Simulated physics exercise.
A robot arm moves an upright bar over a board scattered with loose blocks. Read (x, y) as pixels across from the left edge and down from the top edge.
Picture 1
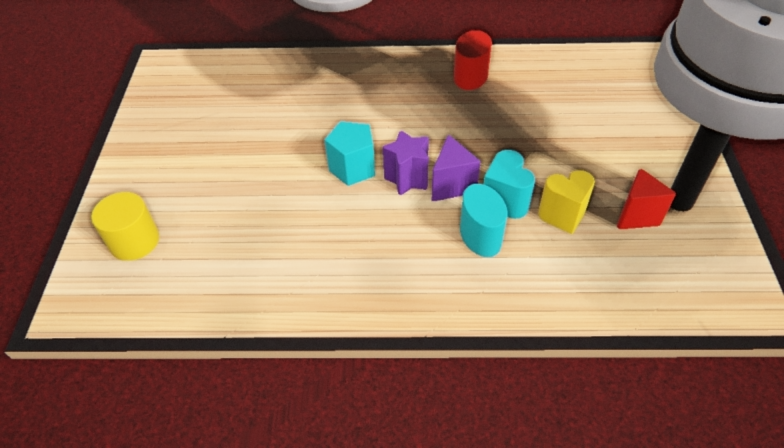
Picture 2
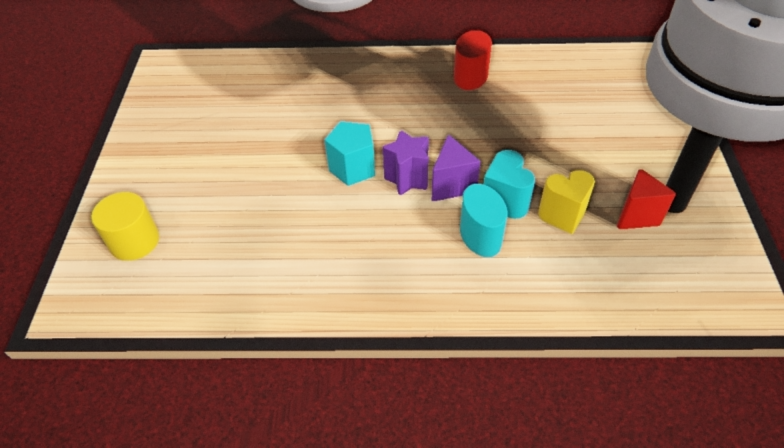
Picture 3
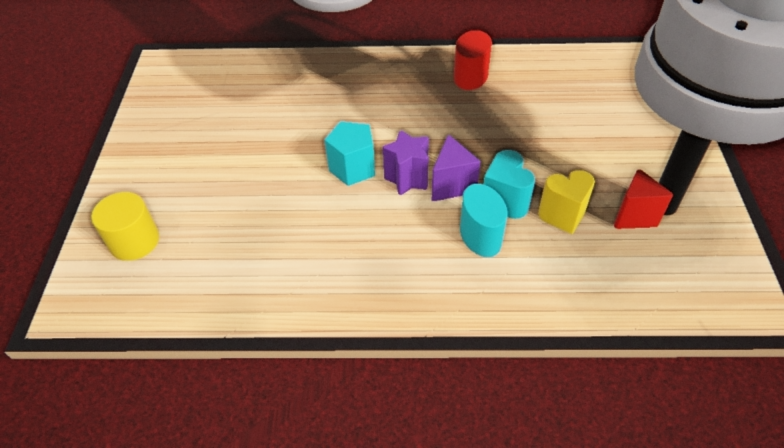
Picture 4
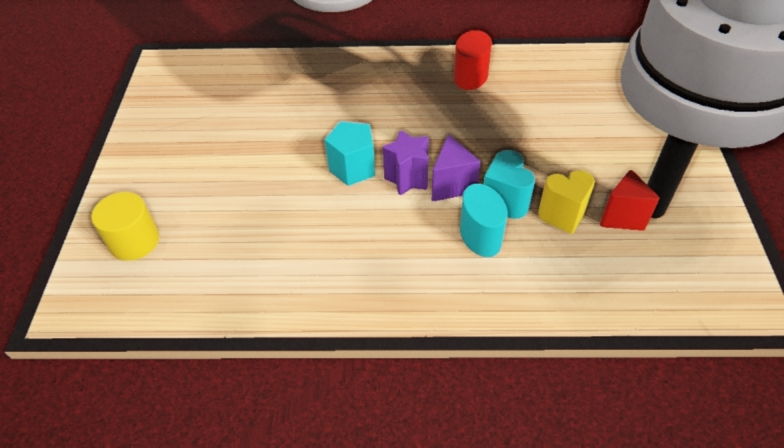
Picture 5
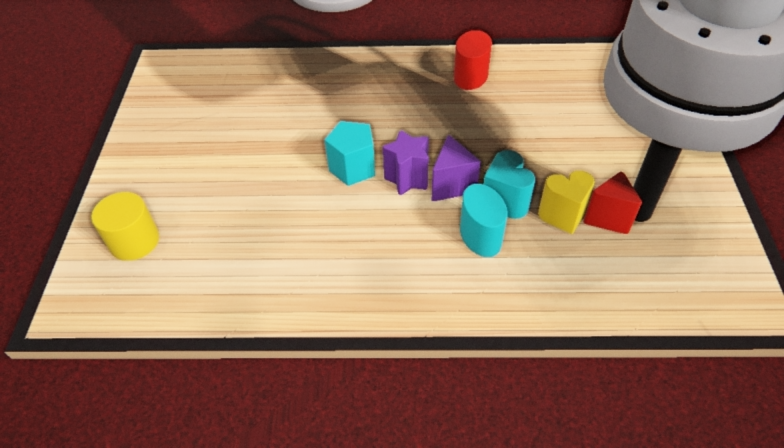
A robot arm lowered at the right of a wooden board slid its black bar leftward, pushing the red triangular block over beside the yellow heart, while the other colourful blocks stayed still.
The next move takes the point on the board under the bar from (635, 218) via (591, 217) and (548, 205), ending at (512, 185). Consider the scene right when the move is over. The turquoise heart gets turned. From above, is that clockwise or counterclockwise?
Verdict: Clockwise.
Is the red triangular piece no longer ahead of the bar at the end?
Answer: Yes.
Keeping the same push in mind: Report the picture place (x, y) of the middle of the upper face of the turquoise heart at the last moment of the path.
It comes to (484, 167).
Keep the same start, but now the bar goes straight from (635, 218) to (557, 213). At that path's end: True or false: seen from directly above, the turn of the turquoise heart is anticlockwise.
That is false.
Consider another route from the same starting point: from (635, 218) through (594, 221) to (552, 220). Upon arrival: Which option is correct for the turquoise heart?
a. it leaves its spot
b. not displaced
I choose a.
The first path, step by step. One third of the way, bar (592, 211); turquoise heart (499, 167), turned 15° clockwise; yellow heart (547, 182); red triangular piece (578, 196), turned 20° anticlockwise.
Two thirds of the way, bar (549, 199); purple triangular piece (449, 151), turned 15° anticlockwise; turquoise heart (489, 168), turned 50° clockwise; yellow heart (525, 185), turned 25° anticlockwise; red triangular piece (561, 202), turned 35° anticlockwise.
At the end, bar (513, 179); purple triangular piece (449, 150), turned 15° anticlockwise; turquoise heart (484, 167), turned 35° clockwise; yellow heart (517, 185), turned 60° anticlockwise; red triangular piece (561, 202), turned 35° anticlockwise.
